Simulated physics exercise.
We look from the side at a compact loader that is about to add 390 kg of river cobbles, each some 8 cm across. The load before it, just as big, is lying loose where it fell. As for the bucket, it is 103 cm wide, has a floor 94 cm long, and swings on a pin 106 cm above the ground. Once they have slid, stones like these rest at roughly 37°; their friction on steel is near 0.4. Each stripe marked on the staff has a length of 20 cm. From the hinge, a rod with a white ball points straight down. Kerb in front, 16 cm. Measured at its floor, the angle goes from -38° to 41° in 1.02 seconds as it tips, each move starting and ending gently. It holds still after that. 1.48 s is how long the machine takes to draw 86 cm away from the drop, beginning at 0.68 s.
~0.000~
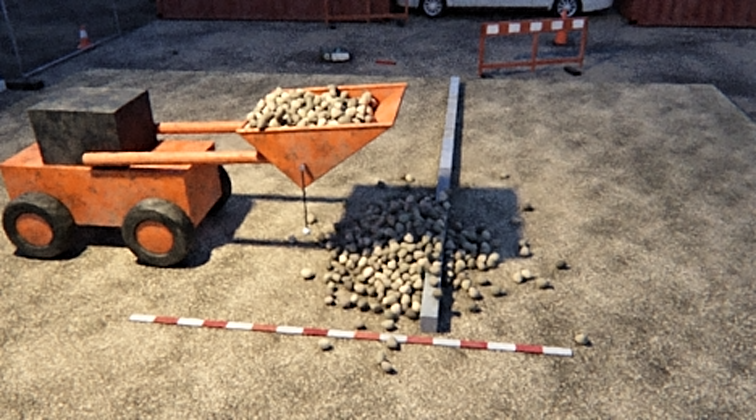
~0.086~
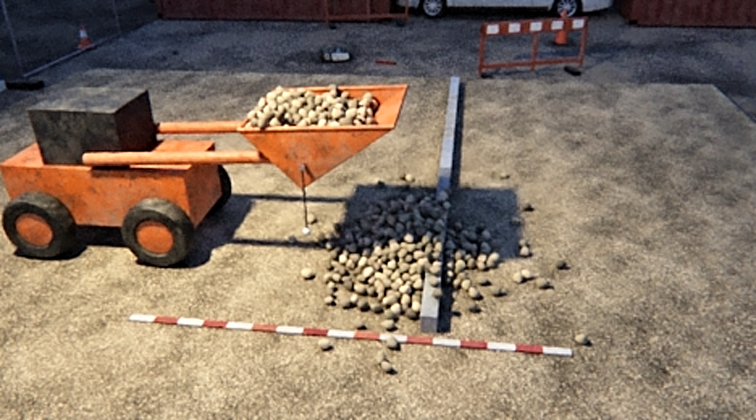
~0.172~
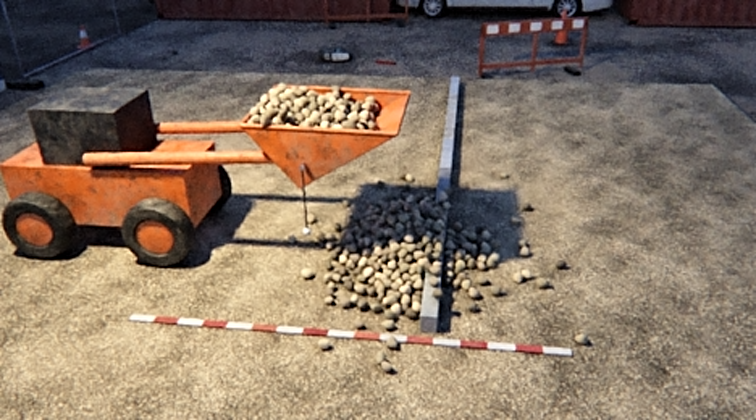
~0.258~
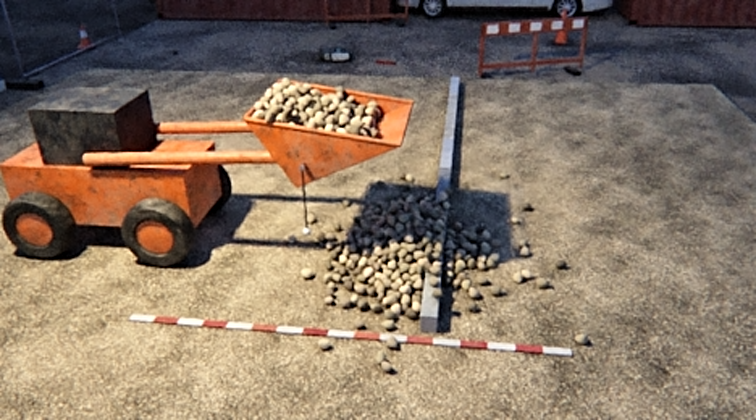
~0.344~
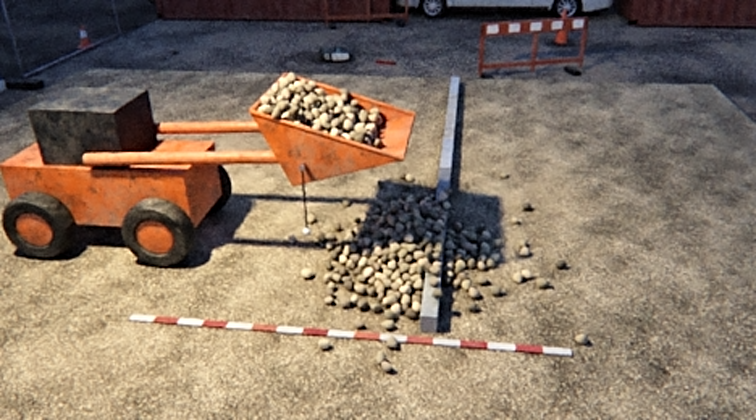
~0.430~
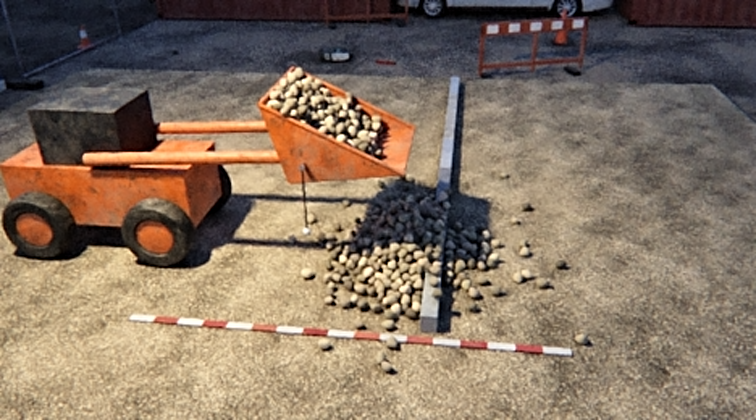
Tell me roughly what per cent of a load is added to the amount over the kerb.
Roughly 5 per cent of a load is added.
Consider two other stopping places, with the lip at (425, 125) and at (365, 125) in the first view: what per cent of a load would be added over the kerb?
Roughly 25 and 0 per cent, in that order.
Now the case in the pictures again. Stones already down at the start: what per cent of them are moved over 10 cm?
Near 10 per cent, I reckon.
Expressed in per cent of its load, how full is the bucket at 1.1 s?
About 50 percent is still in there.
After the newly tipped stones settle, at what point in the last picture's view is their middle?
They settle centred around (368, 237).
After 0.8 s the floor is at 28°; in per cent of one load, 100 in the bucket, 90 on this side of the kerb, 10 over the kerb; the foremost stones are at (536, 257).
After 1.1 s the floor is at 41°; in per cent of one load, 49 in the bucket, 141 on this side of the kerb, 10 over the kerb; the foremost stones are at (536, 257).
After 2.6 s the floor is at 41°; in per cent of one load, 0 in the bucket, 184 on this side of the kerb, 16 over the kerb; the foremost stones are at (541, 267).
After 5.2 s the floor is at 41°; in per cent of one load, 0 in the bucket, 184 on this side of the kerb, 16 over the kerb; the foremost stones are at (541, 267). Net gain over the kerb, 5.
